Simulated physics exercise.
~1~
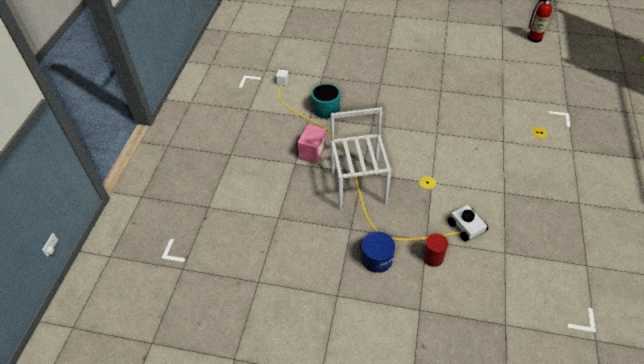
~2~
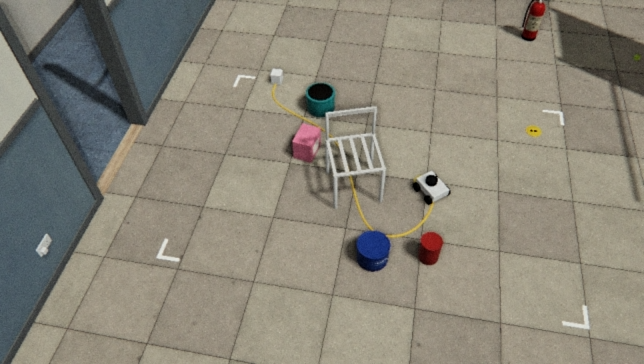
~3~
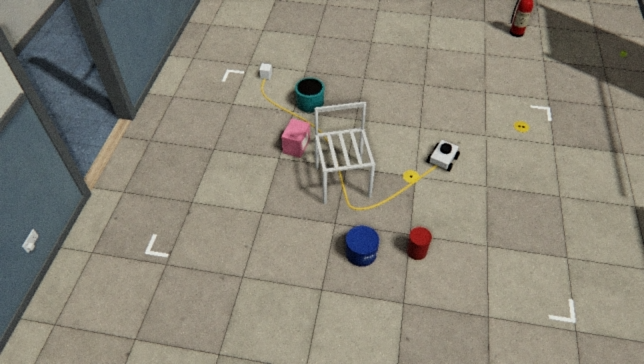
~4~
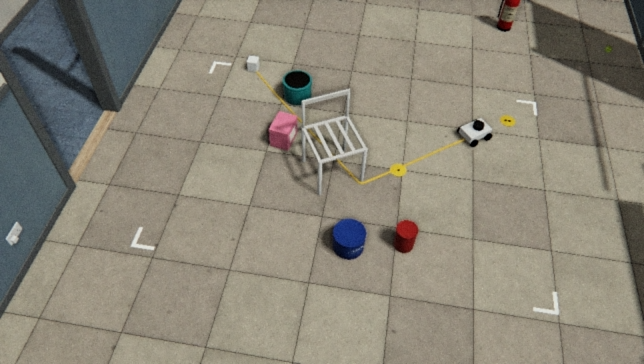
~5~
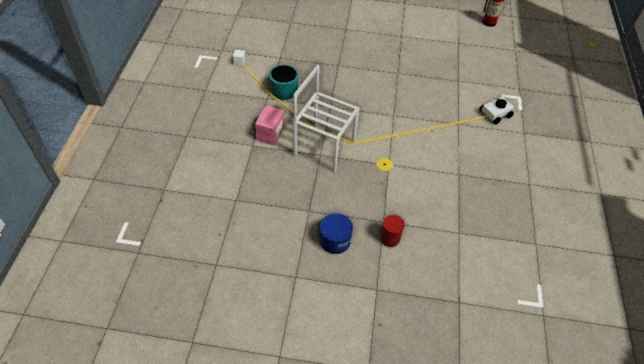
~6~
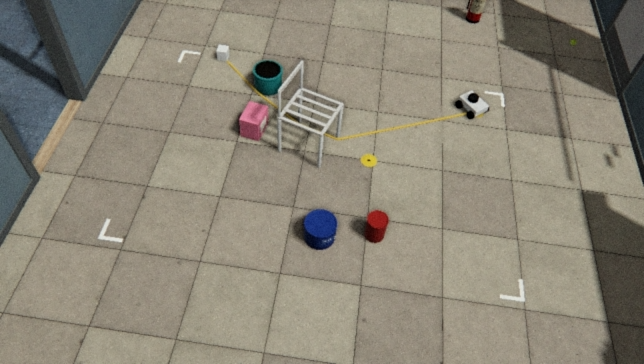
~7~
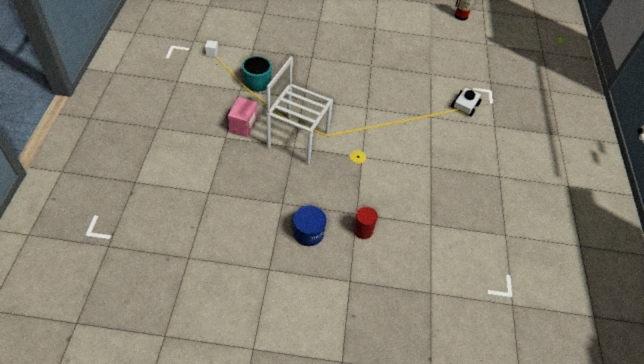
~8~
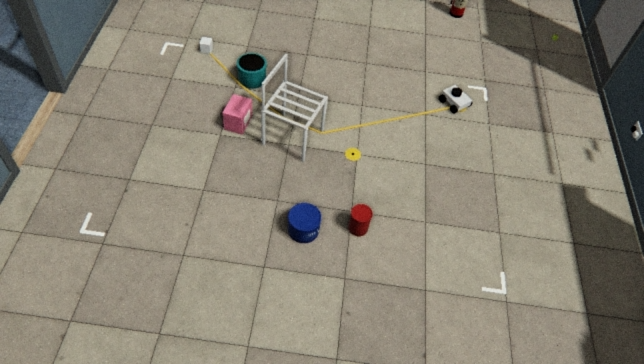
A white chair is dragged and turned by a yellow lead as a small cart drives away and stops.
